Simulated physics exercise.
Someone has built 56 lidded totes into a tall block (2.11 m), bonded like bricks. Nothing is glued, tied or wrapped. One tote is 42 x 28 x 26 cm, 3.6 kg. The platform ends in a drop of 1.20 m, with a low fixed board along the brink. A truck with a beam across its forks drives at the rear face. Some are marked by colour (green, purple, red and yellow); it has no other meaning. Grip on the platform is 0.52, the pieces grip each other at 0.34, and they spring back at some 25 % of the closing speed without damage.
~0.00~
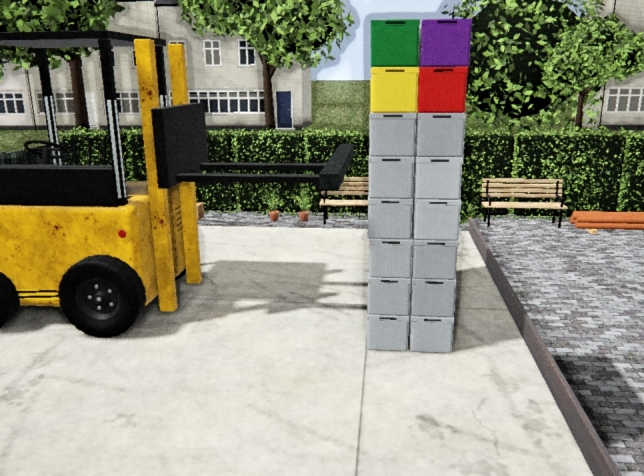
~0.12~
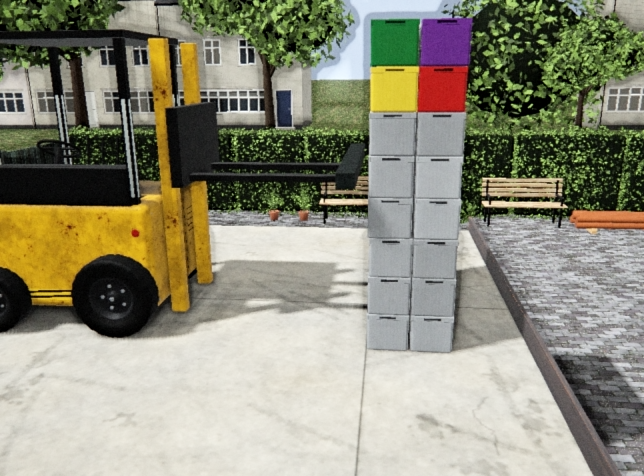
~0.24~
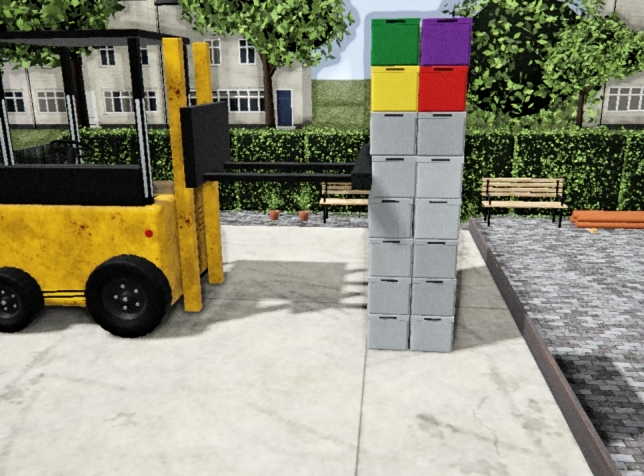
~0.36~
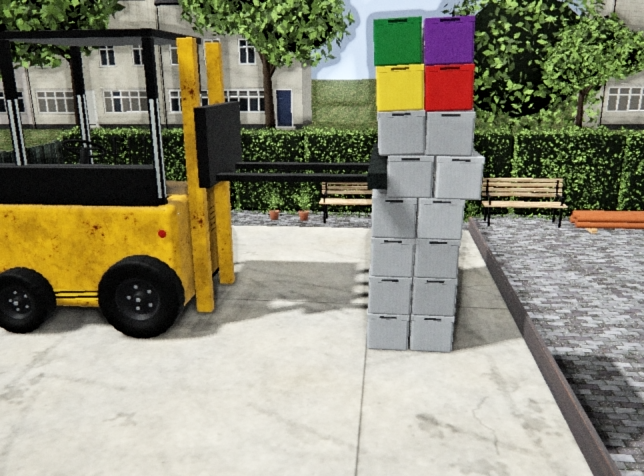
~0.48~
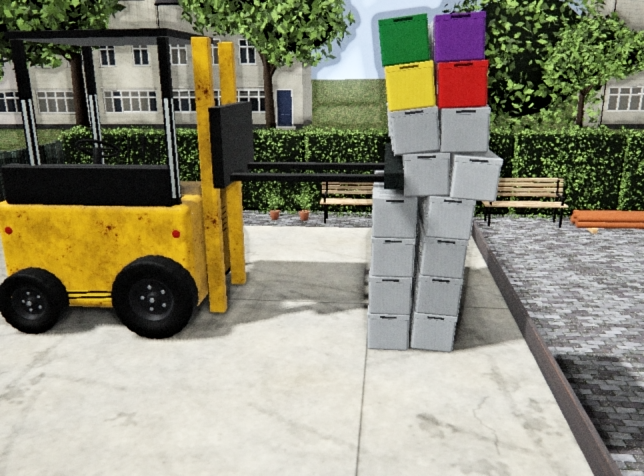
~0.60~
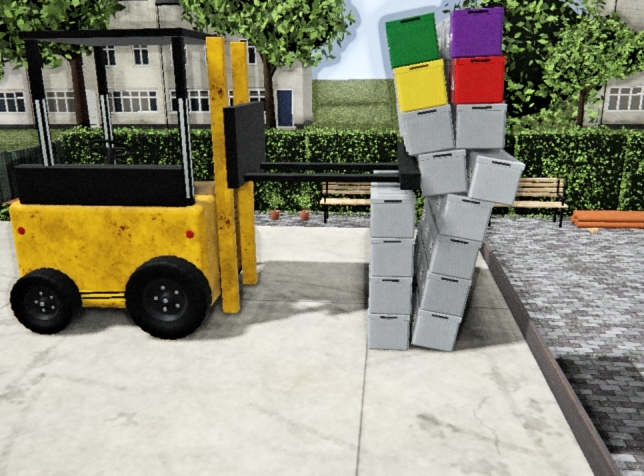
A yellow forklift drives right and pushes a tall stack of boxes, making it lean right.
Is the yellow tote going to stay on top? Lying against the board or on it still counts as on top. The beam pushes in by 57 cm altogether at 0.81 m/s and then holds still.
It is still on top.
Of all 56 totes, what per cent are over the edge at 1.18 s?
By then 0 per cent.
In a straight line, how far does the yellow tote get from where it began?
Some 195 cm.
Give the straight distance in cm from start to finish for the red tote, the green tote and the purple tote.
Red 330, green 220, purple 390.
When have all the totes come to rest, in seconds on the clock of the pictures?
At about 5.0 s.
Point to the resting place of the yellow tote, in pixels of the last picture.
Around (463, 404).
After 0.84 s, none of the 56 totes over the edge, 41 disturbed; yellow tote leaning 24°; green tote leaning 24°, 9 cm lower.
After 1.18 s, none of the 56 totes over the edge, 41 disturbed; yellow tote leaning 50°, 18 cm lower; green tote leaning 51°, 31 cm lower.
After 1.64 s, 19 of the 56 totes over the edge; yellow tote on its side; green tote upside down.
After 2.38 s, 23 of the 56 totes over the edge; yellow tote leaning 48°, 1.49 m lower; purple tote upside down.
At rest (5.1 s), 23 of the 56 totes over the edge; yellow tote 1.59 m lower; purple tote upside down; red tote on its side. As the last picture would show them, middles, yellow tote near (463, 404).
